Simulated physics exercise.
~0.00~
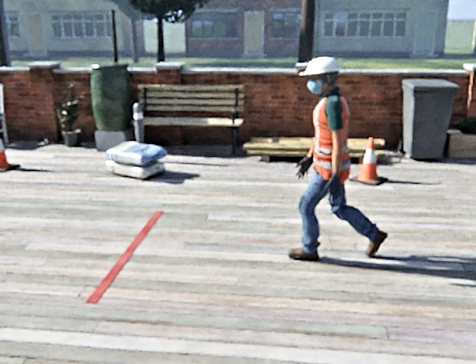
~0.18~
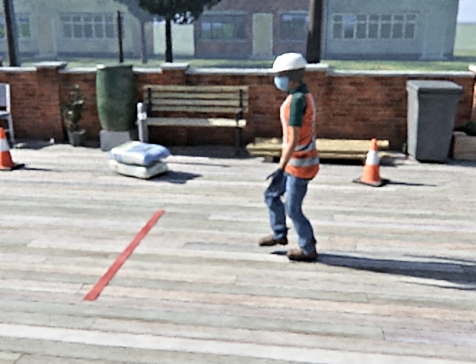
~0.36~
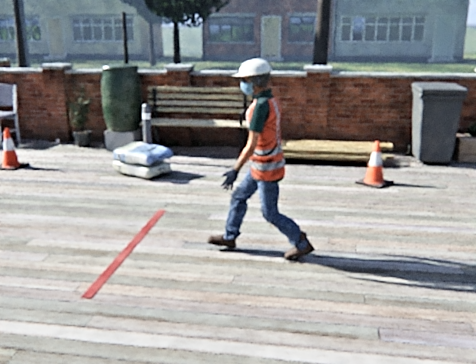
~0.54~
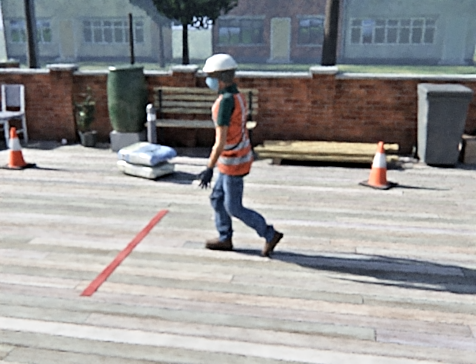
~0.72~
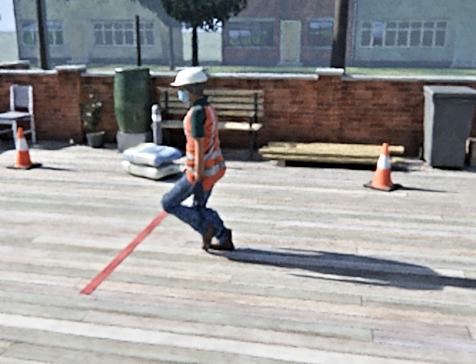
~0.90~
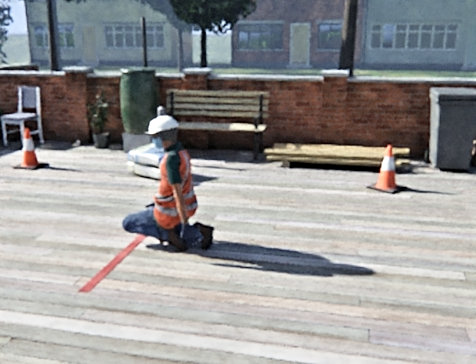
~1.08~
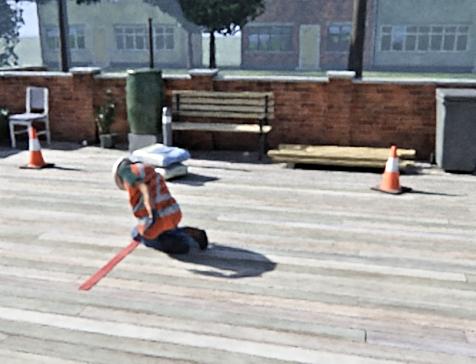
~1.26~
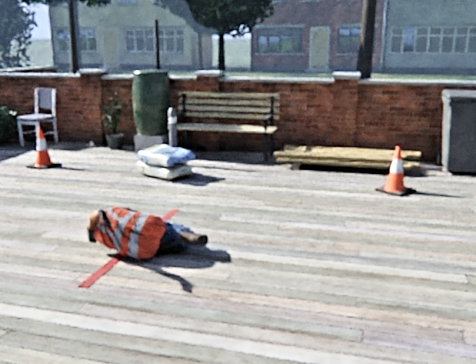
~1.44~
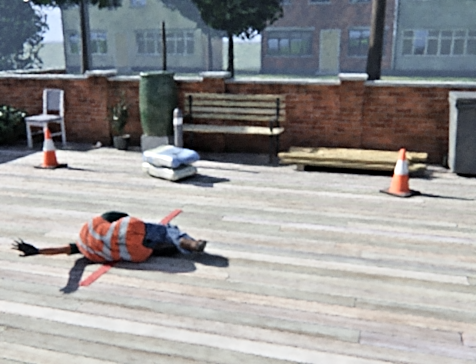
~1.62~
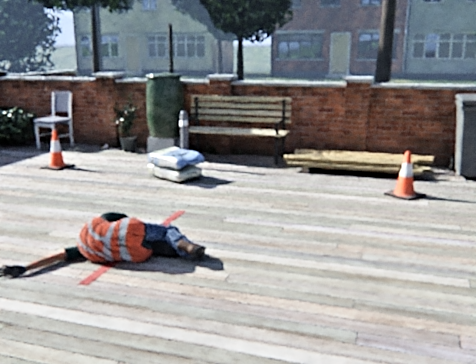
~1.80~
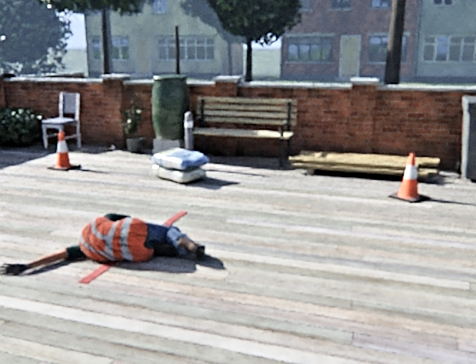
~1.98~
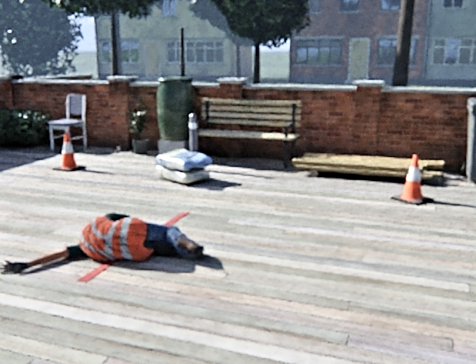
The clip opens on a sunlit plank deck, where a person in a white hard hat, face mask and orange safety vest walks left towards a red strip, with a bench, cones and a brick wall behind. Near the strip the person's knees bend and they sink down onto them. The torso then pitches forward and the head drops towards the boards. The body slumps onto the deck across the strip, and an arm slides out to the left. The person ends lying still, head and chest past the strip, hips short of it, as the view drifts slightly.
